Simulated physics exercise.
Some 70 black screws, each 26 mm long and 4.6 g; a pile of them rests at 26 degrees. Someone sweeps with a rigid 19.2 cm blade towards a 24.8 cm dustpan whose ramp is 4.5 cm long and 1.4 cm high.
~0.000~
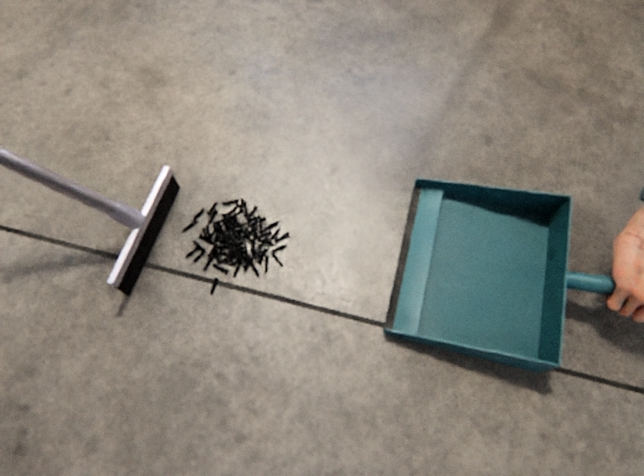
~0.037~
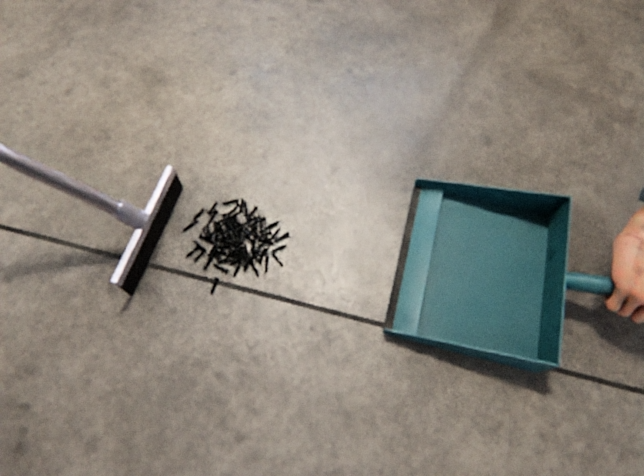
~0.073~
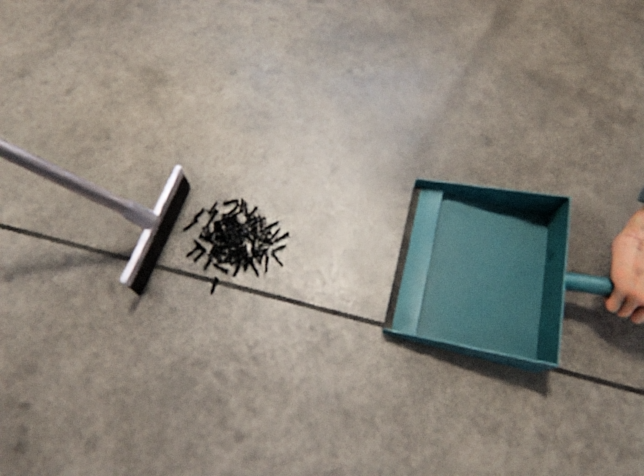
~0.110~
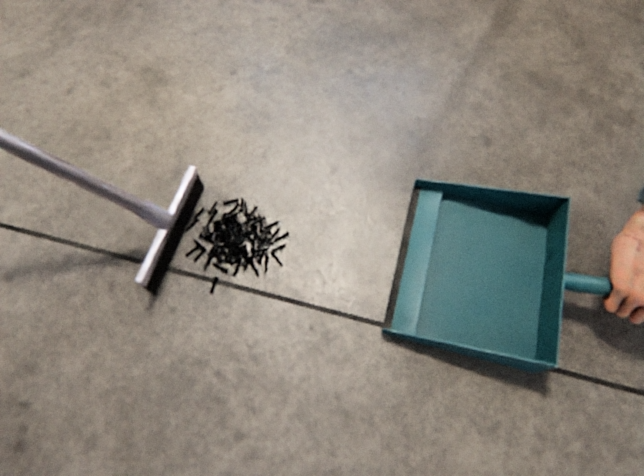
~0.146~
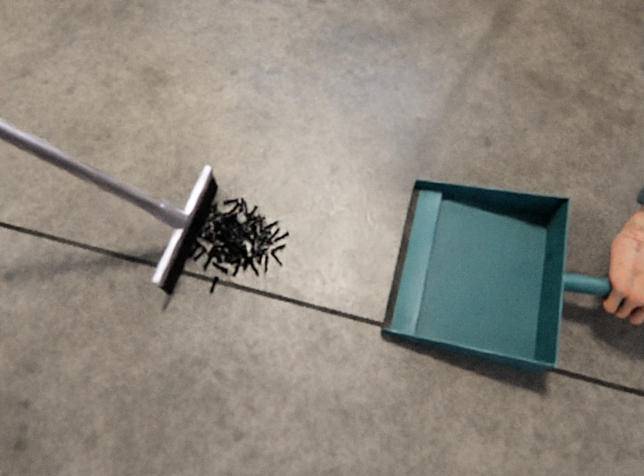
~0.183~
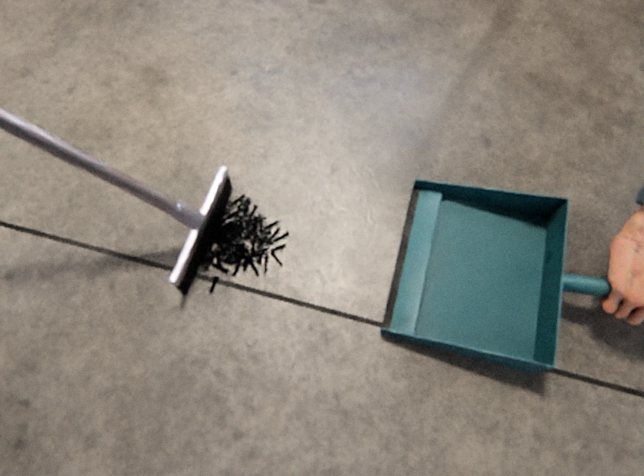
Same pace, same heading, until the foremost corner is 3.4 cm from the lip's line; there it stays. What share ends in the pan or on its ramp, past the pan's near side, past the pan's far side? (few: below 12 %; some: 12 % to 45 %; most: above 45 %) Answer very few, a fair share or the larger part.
Pan: A fair share, near side: Very few, far side: Very few.
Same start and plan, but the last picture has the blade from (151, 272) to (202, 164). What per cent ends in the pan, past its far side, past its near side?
Pan 0, far 5, near 5.
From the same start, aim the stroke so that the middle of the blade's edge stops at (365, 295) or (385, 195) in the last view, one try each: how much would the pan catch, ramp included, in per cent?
Some 25 and 5 per cent.
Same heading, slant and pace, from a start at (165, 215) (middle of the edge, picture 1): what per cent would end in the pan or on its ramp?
Some 15 per cent.
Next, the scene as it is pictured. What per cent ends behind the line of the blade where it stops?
Roughly 5 per cent.
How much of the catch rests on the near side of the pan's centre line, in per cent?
Roughly 30 per cent.
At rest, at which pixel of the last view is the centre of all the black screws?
Near (391, 253).
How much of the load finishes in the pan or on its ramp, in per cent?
About 15 per cent.
After 0.39 s, middle of the blade 16 cm from the lip; 0 % over the lip, far side 0 %, near side 0 %.
After 0.53 s, middle of the blade 8 cm from the lip; 0 % over the lip, far side 0 %, near side 0 %.
Then, at 0.79 s, middle of the blade 4 cm from the lip; 15 % over the lip, far side 0 %, near side 0 %.
In the end, at 1.1 s, pan 15 %, near side 0 %, far side 0 %, in front of the lip or behind the blade 80 %.
